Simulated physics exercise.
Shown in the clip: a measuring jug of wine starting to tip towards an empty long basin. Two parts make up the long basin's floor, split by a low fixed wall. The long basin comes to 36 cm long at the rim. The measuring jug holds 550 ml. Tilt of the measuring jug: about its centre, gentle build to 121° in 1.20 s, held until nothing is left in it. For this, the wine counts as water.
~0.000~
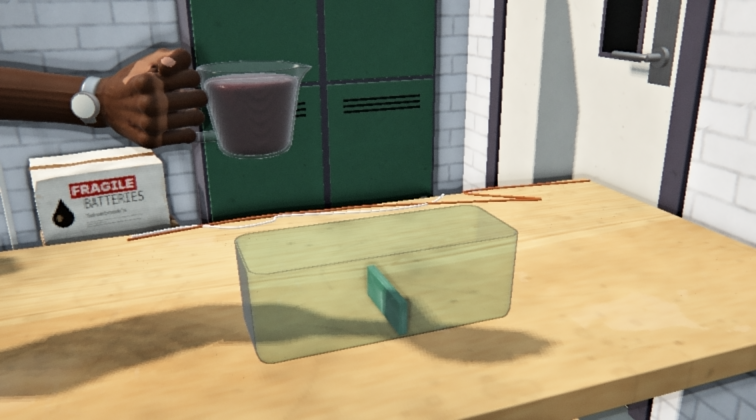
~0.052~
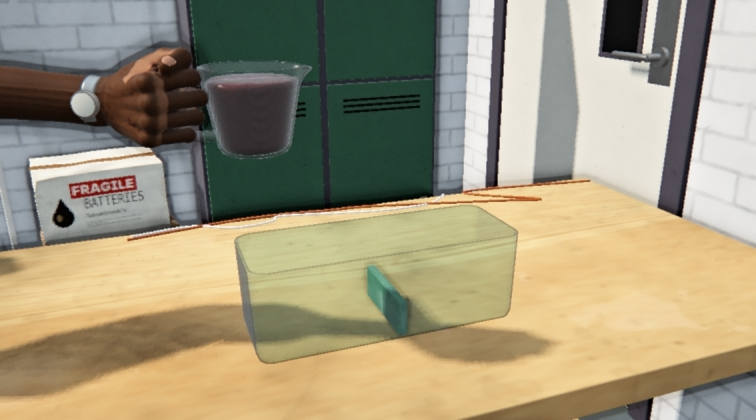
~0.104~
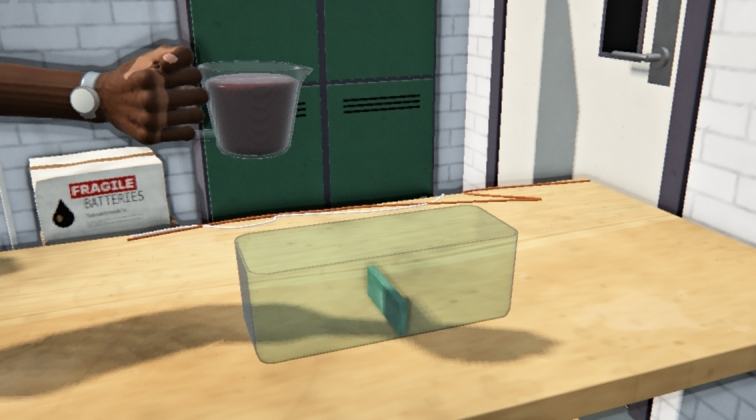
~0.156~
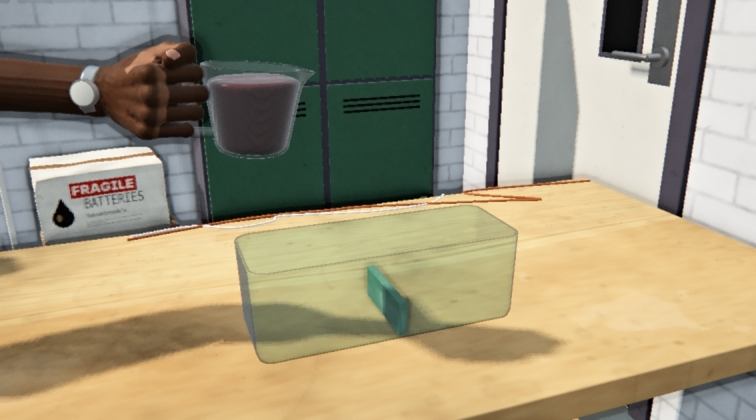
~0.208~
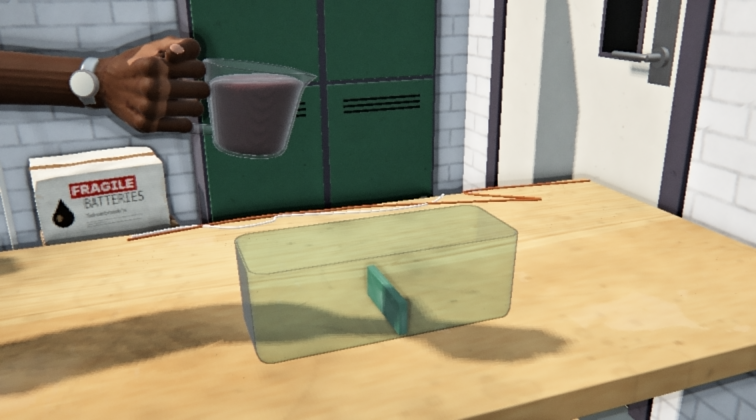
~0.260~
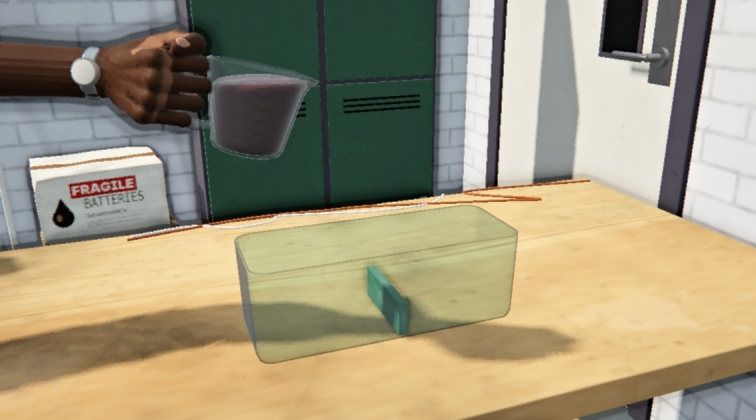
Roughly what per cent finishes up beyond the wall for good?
Roughly 16 per cent.
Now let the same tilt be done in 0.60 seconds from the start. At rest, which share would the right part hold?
Then about 10 per cent.
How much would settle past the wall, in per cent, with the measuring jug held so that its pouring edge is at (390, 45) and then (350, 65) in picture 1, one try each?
I'd say 90 percent on the first go, 75 percent on the next.
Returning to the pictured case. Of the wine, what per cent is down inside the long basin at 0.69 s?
About 14%.
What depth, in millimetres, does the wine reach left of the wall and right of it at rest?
The left ends up at roughly 18 mm, with the right at roughly 4 mm.
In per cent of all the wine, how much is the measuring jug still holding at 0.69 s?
Some 56 % of it is still there.
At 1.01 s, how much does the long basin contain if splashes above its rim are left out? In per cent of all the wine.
Some 86 per cent.
Then, 0.69 s in, the tilt is 75° and 56 per cent is still to pour, 11 is left of the wall and 3 right of it.
Then, 1.01 s in, the tilt is 114° and 3 per cent is still to pour, 73 is left of the wall and 14 right of it.
Then, 1.34 s in, the tilt is 121° and 0 per cent is still to pour, 80 is left of the wall and 16 right of it.
Then, 1.70 s in, the tilt is 121° and 0 per cent is still to pour, 80 is left of the wall and 16 right of it.
Finally, 80 per cent lies left of the wall, 16 right of it and 4 outside.
